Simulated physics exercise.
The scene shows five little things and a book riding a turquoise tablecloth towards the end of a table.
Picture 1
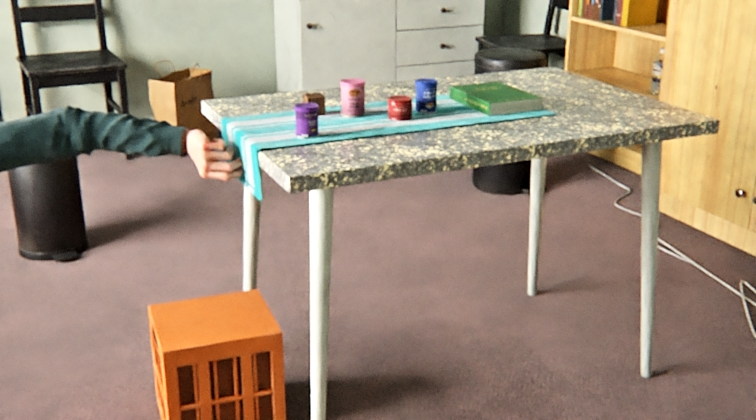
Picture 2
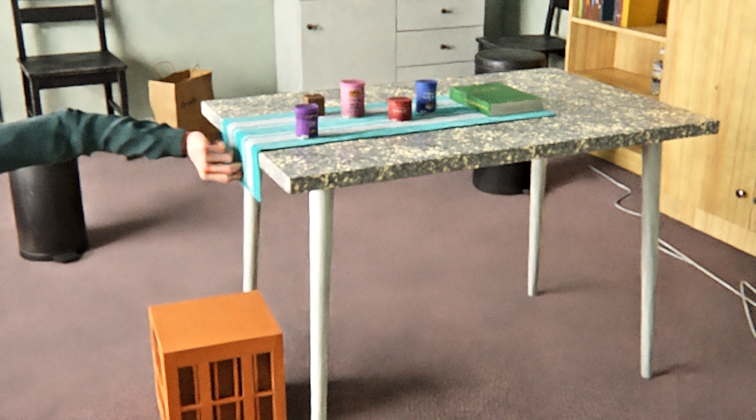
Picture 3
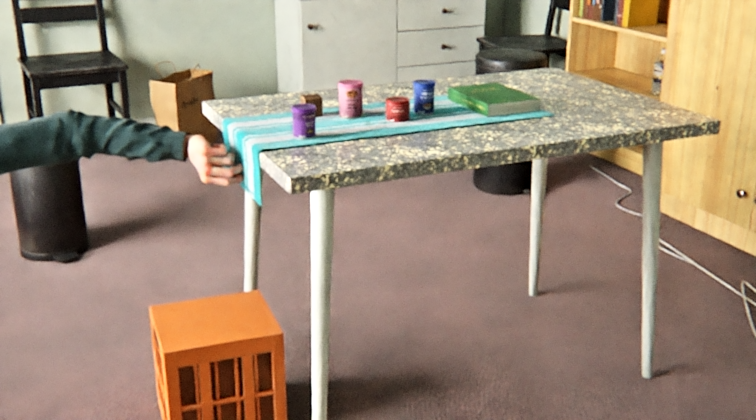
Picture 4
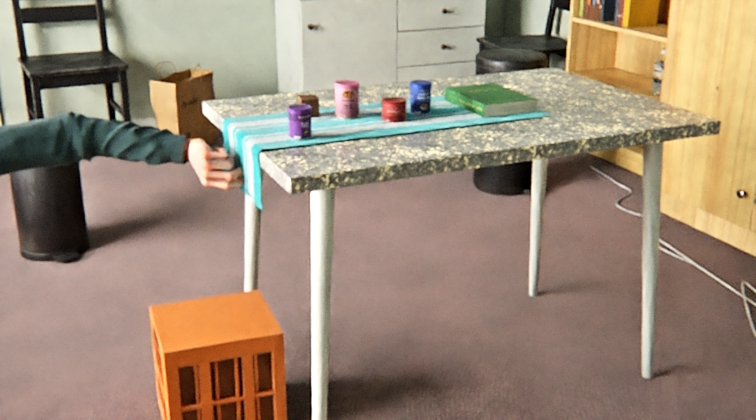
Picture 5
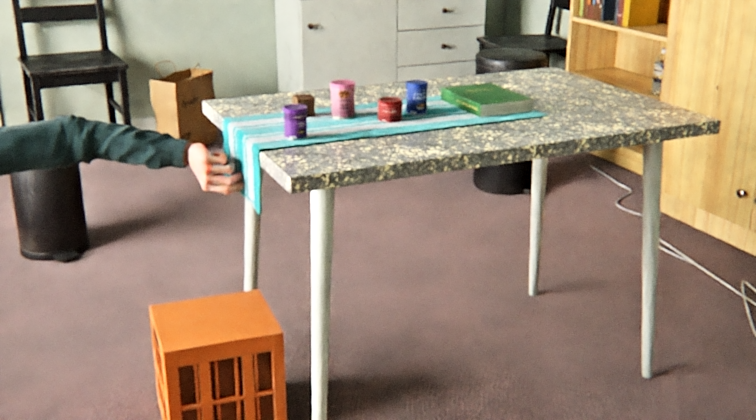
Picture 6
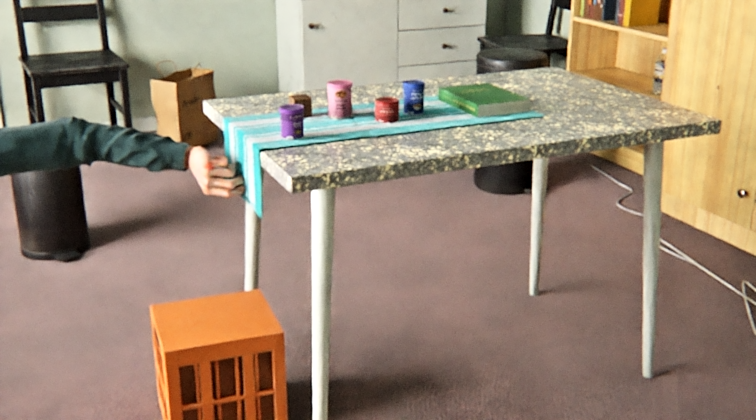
Turquoise cloth carrying small cans, a brown cube and a green book sliding slowly left along a speckled table as a hand pulls it.
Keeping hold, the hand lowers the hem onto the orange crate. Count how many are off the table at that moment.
It ends with three things gone from the top.
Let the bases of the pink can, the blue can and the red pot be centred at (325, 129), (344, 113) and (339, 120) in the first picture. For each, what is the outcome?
Note - pink can lost, blue can lost, red pot lost.
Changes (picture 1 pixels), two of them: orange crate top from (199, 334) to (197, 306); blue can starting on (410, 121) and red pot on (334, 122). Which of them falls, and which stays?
First the blue can: It is still up there. Then the red pot: It ends off the top.
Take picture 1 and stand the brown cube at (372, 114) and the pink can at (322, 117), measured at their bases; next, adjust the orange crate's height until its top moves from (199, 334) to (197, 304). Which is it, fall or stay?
The brown cube stays put; the pink can is lost.
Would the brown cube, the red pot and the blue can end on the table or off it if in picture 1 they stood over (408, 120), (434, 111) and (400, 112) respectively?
Of the three, the brown cube stays aboard, the red pot stays aboard, the blue can stays aboard.
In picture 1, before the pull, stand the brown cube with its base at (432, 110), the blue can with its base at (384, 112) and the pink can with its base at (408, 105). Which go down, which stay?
Start with the brown cube, which is kept; next the blue can, which is kept; last the pink can, which is kept.
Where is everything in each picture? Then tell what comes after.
The first frame shows hem (261, 201); purple can (306, 105); brown cube (314, 95); pink can (353, 81); red pot (400, 98); blue can (427, 81); top of the crate (199, 333).
The second frame shows hem (260, 203); purple can (306, 106).
The third frame shows hem (261, 206); brown cube (311, 96).
The fourth frame shows hem (262, 210); pink can (347, 83); top of the crate (200, 334).
The fifth frame shows hem (260, 214); red pot (390, 99).
The sixth frame shows hem (262, 218); purple can (292, 107); brown cube (300, 96); pink can (340, 82); red pot (387, 100); blue can (414, 82).
Soon after, hem near (244, 252); purple can gone.
Then, hem near (244, 289); purple can and brown cube gone.
Further on, hem on the crate; purple can, brown cube and pink can gone.
At rest, hem on the crate; purple can, brown cube and pink can gone. It carries off three.
